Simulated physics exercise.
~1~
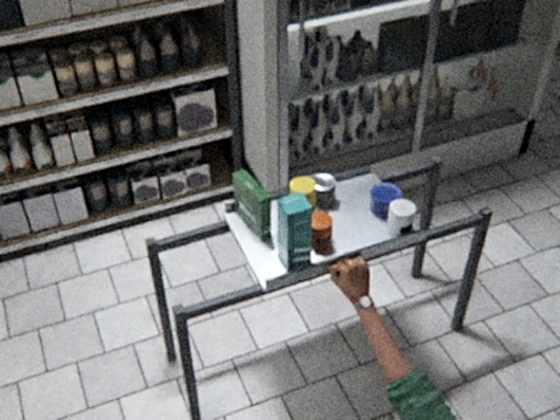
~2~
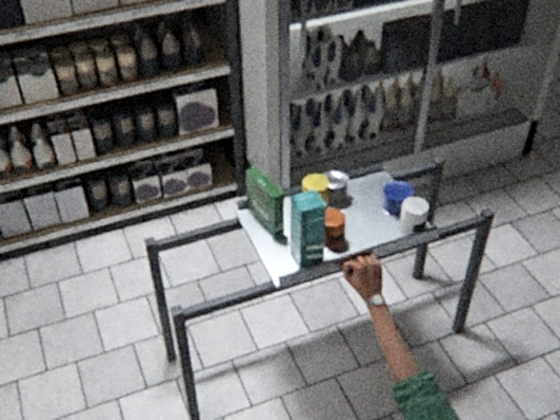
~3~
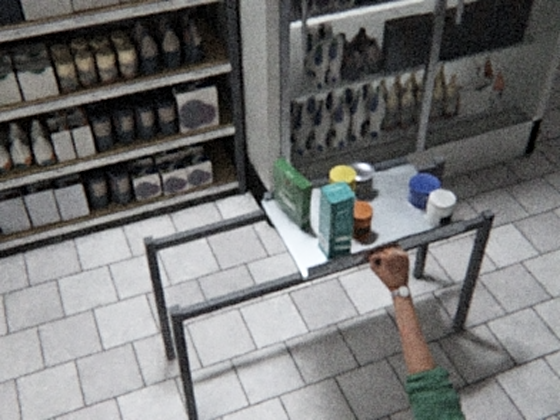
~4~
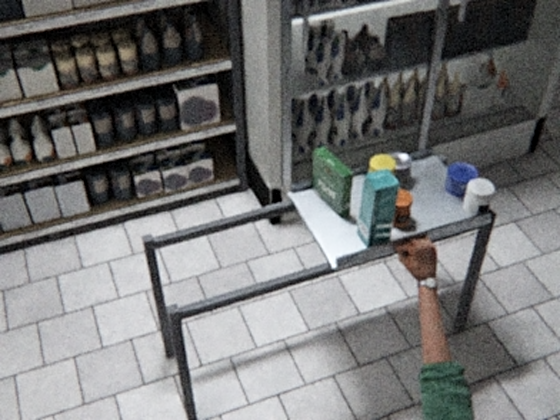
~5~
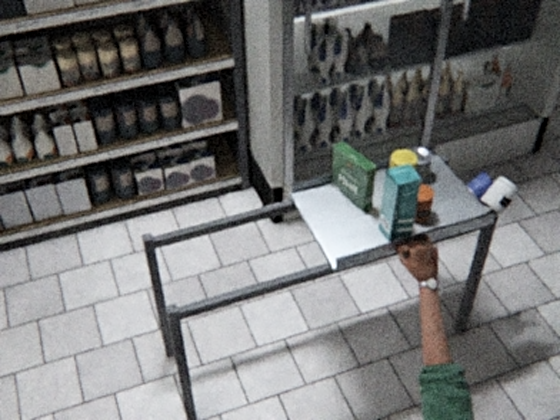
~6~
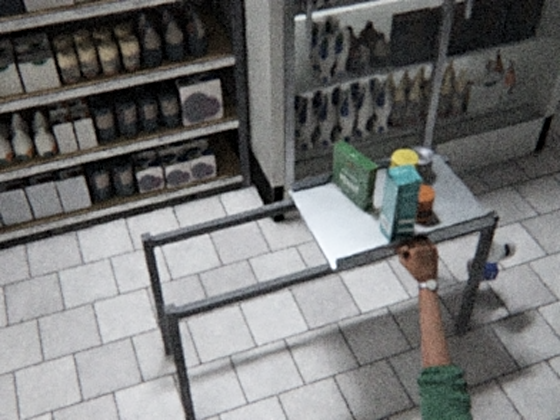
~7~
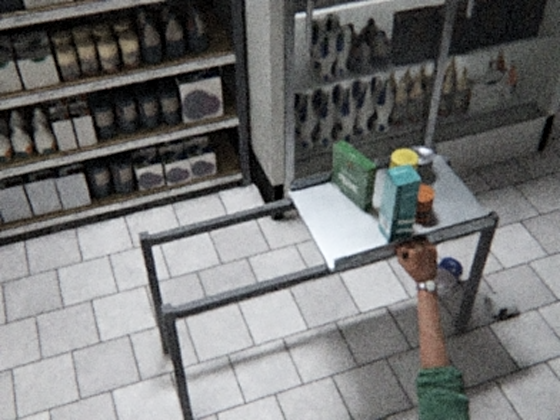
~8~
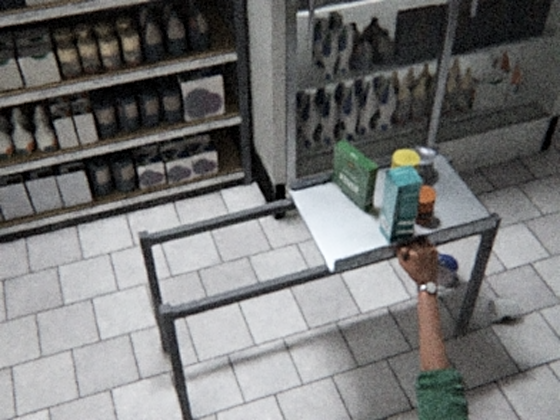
In a shop aisle with stocked shelves and a pale tiled floor, a hand in a green sleeve grips the near edge of a white tray on a dark metal frame. On the tray stand a green packet, a turquoise carton, a blue tub and several jars and tins. The hand pushes the tray to the right, gently at first, then farther, until it stops at the right end. The blue tub and white jar tip over the right edge and drop to the floor. The packet, carton and remaining containers stay on the tray, the hand still beside them.
